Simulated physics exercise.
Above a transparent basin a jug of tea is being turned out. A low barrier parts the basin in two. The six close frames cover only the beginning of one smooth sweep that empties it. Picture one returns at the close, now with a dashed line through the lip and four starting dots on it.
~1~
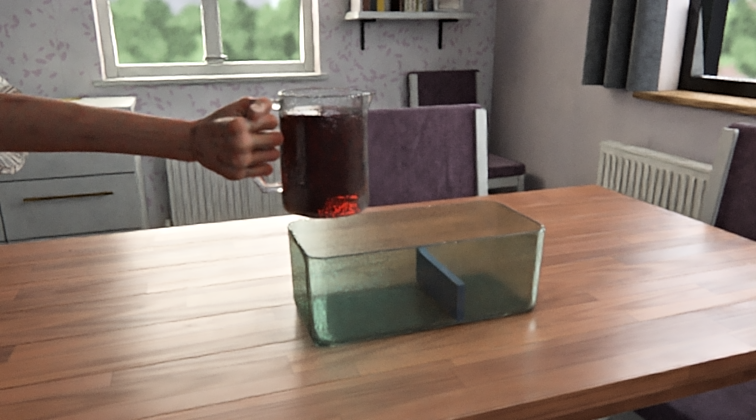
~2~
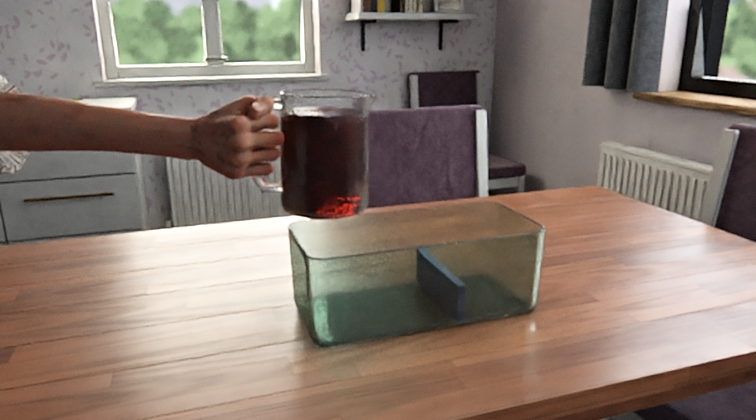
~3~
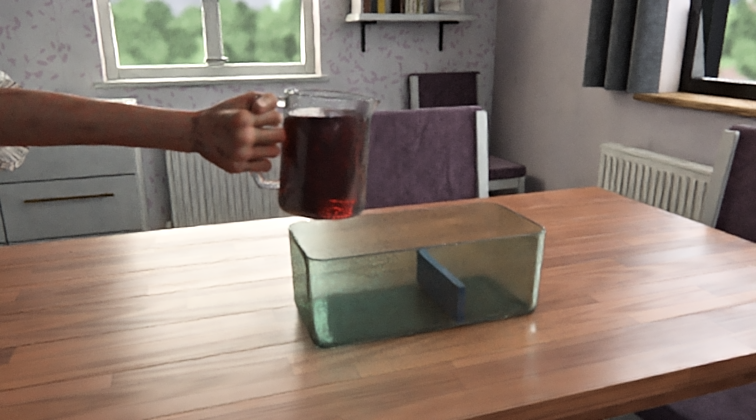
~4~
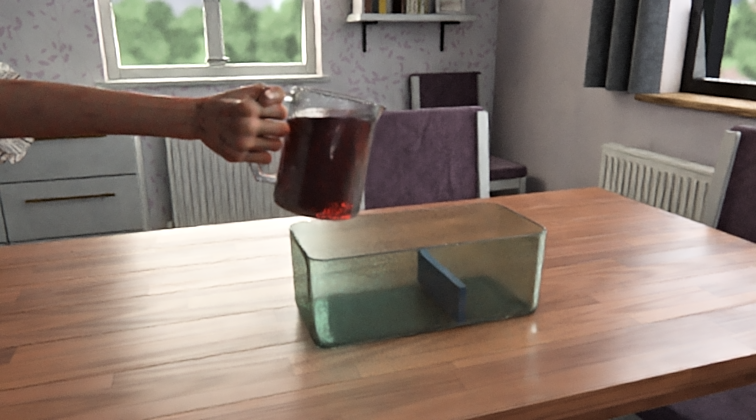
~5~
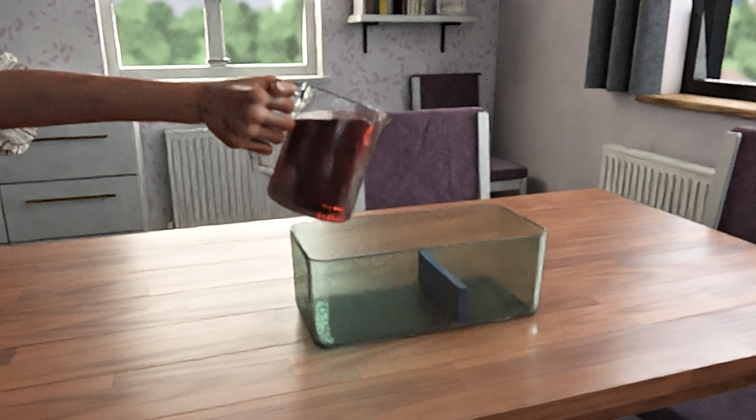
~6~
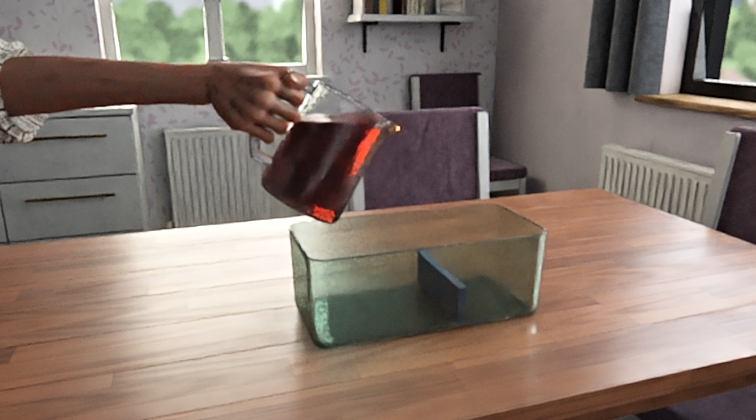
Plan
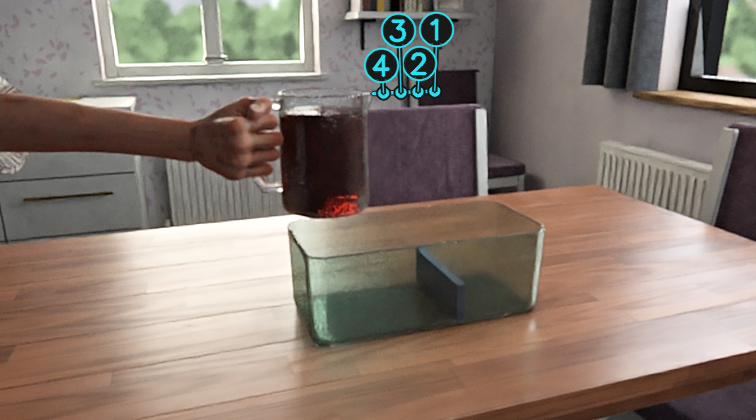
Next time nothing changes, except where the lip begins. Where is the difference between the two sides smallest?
Best: 4.
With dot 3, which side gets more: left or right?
The right side.
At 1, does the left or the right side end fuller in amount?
The right side.
In cyan, 1 at (434, 91); 2 at (418, 91); 3 at (400, 92); 4 at (383, 93).
For dot 1, about 19 % ends left of the wall and 78 % right of it; 3 % is lost outside.
For dot 2, about 7 % ends left of the wall and 92 % right of it.
For dot 3, about 22 % ends left of the wall and 77 % right of it.
For dot 4, about 50 % ends left of the wall and 50 % right of it.
